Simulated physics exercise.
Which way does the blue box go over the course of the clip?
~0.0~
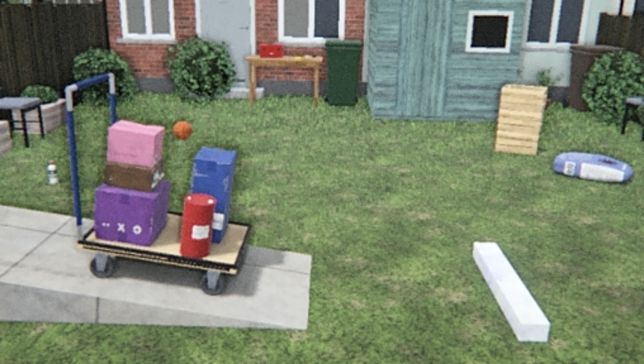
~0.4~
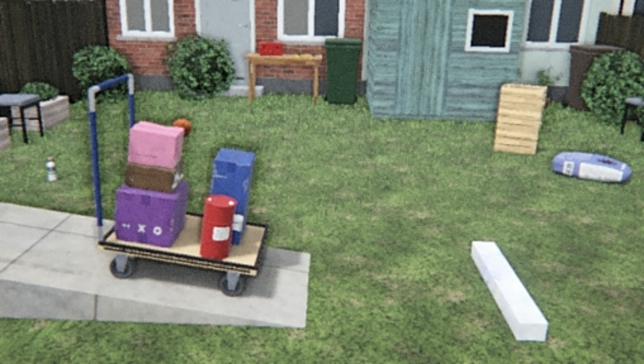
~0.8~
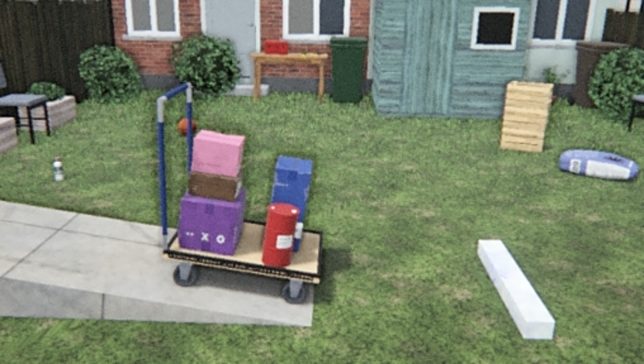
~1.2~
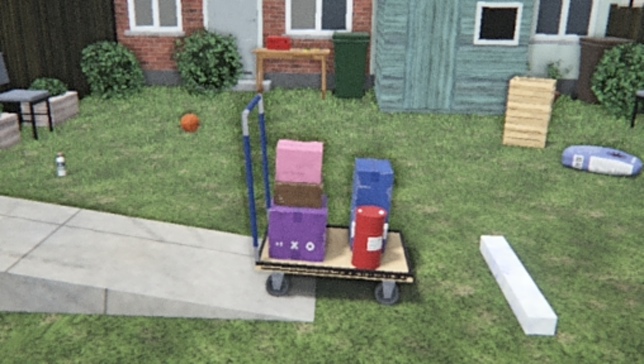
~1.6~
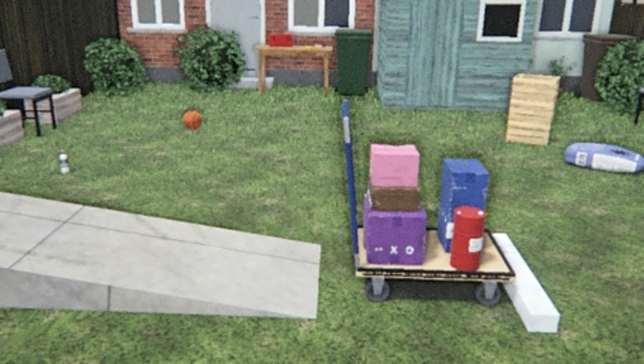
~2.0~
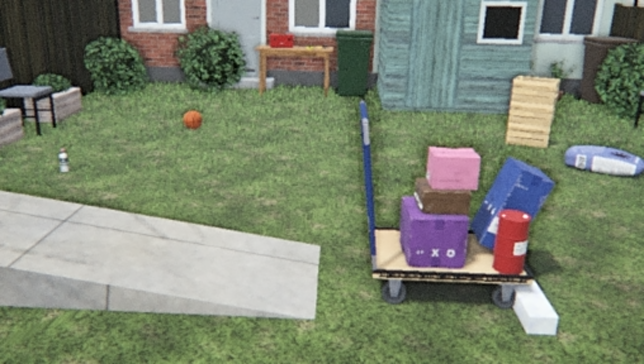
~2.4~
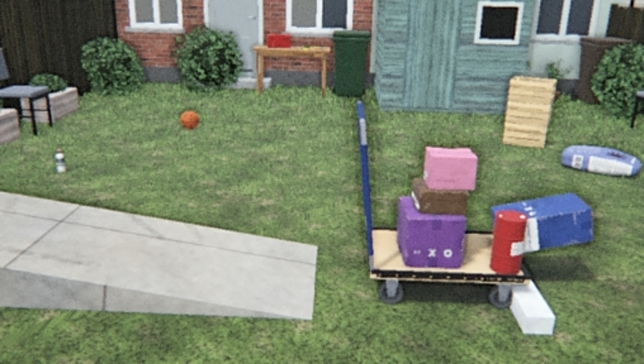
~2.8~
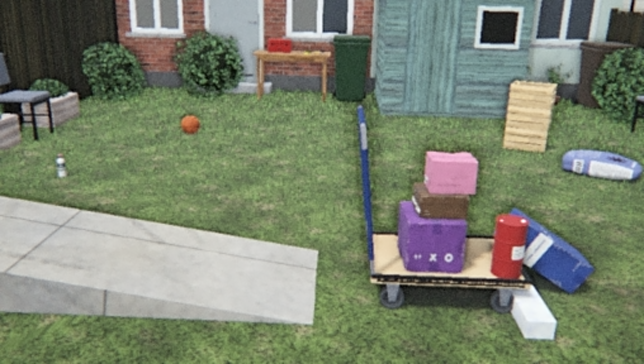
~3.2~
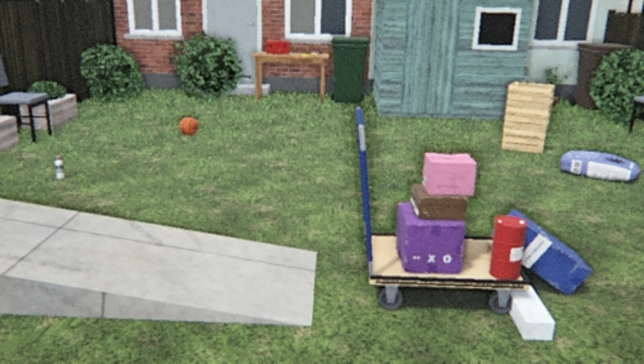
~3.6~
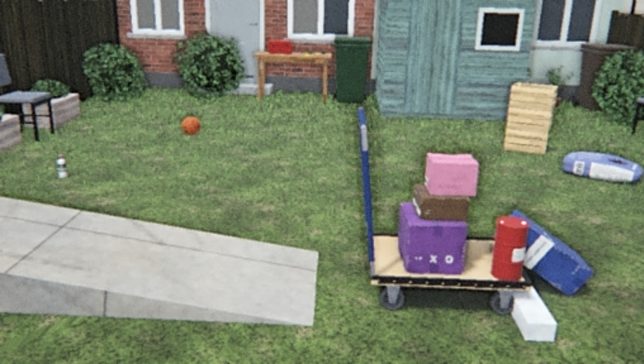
The blue box moves to the right, first riding along on the trolley and then toppling off its right-hand end.
A flat trolley with a blue handle stands on a pale ramp at the left of a grassy back garden, seen from slightly above, with a brick house and green shed behind. It carries a purple box with brown and pink ones stacked on it, and a blue box beside a red canister. The trolley rolls right, down the ramp and across the grass, until it stops at a white block. The blue box tips over the right edge and comes to rest tilted against the trolley's end. The stack shifts right but stays up, and the canister stands near the edge.
